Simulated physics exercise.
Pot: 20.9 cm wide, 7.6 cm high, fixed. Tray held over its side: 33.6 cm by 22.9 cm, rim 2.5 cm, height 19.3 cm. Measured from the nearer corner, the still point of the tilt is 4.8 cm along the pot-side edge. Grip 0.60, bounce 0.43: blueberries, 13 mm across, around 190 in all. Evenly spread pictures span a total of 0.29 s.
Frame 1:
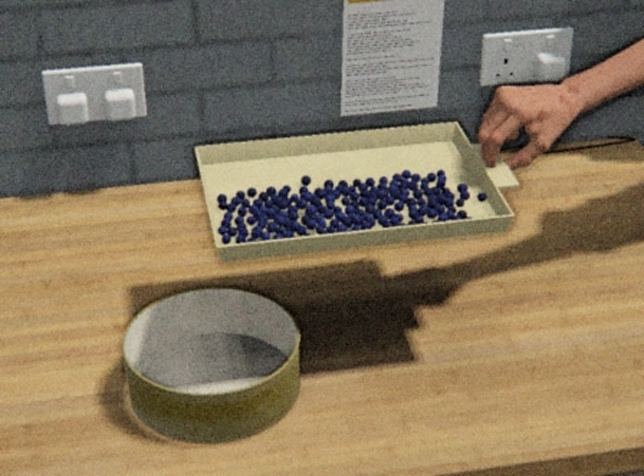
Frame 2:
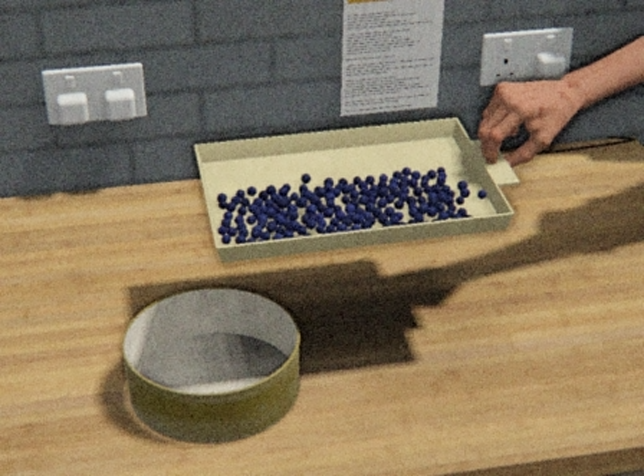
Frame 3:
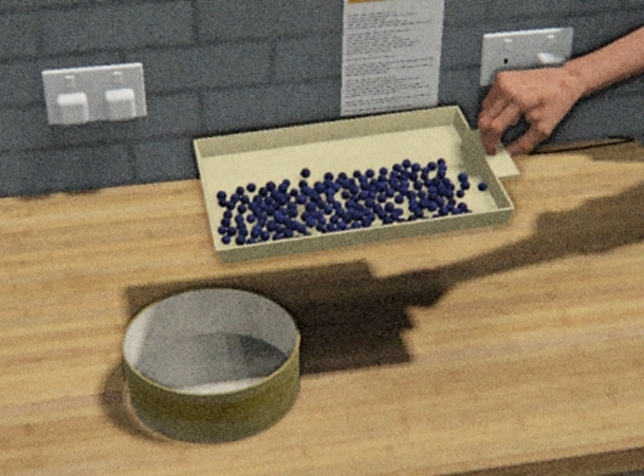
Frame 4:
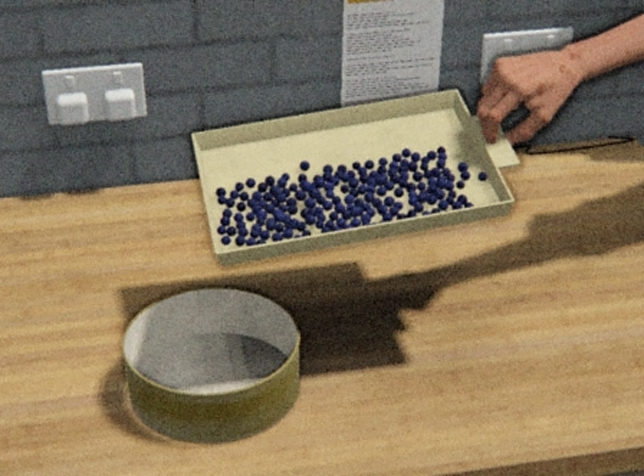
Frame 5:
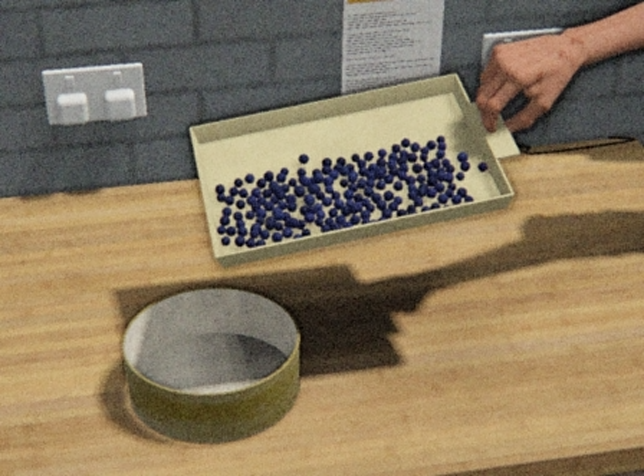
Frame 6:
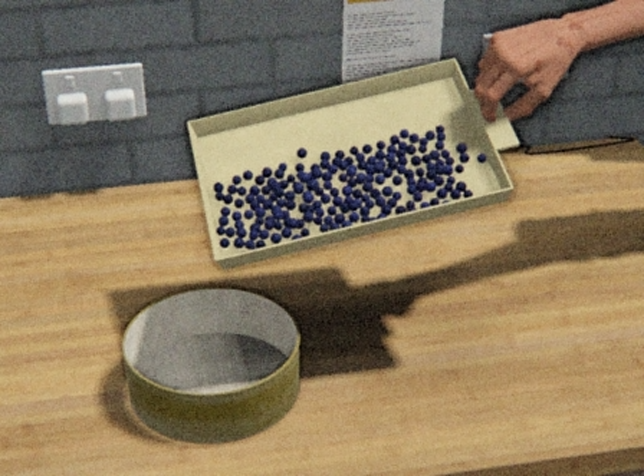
On a wooden counter, a hand tilts a tray of dark blue balls, raising its right side.
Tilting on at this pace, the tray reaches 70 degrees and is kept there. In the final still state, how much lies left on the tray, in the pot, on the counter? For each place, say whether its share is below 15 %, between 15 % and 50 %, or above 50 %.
Tray: Above 50 %; pot: Below 15 %; counter: Below 15 %.
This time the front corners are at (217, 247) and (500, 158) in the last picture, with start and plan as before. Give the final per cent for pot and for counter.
In the pot: 5 per cent; on the counter: 0 per cent.
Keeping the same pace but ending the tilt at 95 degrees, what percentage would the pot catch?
Around 70 in a hundred.
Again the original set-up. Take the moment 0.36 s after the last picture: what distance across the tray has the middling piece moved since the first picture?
About 3 cm.
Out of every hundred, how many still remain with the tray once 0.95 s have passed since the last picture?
Reading: Approx. 95%.
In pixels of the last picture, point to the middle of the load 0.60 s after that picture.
Estimated load position: Around (310, 191).
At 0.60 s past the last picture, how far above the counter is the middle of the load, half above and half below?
About 26 cm.
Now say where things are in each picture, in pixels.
In the first frame, tray tilt 0 degrees, front corners at (222, 244) and (507, 213); middle of the pieces at (350, 211); pot at (211, 337).
In the second frame, tray tilt 1 degrees, front corners at (222, 244) and (507, 211); middle of the pieces at (350, 209).
In the third frame, tray tilt 4 degrees, front corners at (221, 246) and (507, 206), lowest corner left front; middle of the pieces at (350, 205).
In the fourth frame, tray tilt 8 degrees, front corners at (221, 249) and (507, 199), lowest corner left front; middle of the pieces at (349, 200).
In the fifth frame, tray tilt 13 degrees, front corners at (220, 252) and (507, 192), lowest corner left front; middle of the pieces at (349, 195).
In the sixth frame, tray tilt 17 degrees, front corners at (220, 255) and (506, 186), lowest corner left front; middle of the pieces at (347, 191); pot at (211, 337).
Then, 0.36 s after the last picture, tilt 43 degrees; the tray holds 100 %, the pot 0 %.
Then, 0.60 s after the last picture, tilt 60 degrees; the tray holds 100 %, the pot 0 %.
Then, 0.95 s after the last picture, tilt 70 degrees; the tray holds 95 %, the pot 5 %.
In the end, tray 95 %, pot 5 %, counter 0 %.
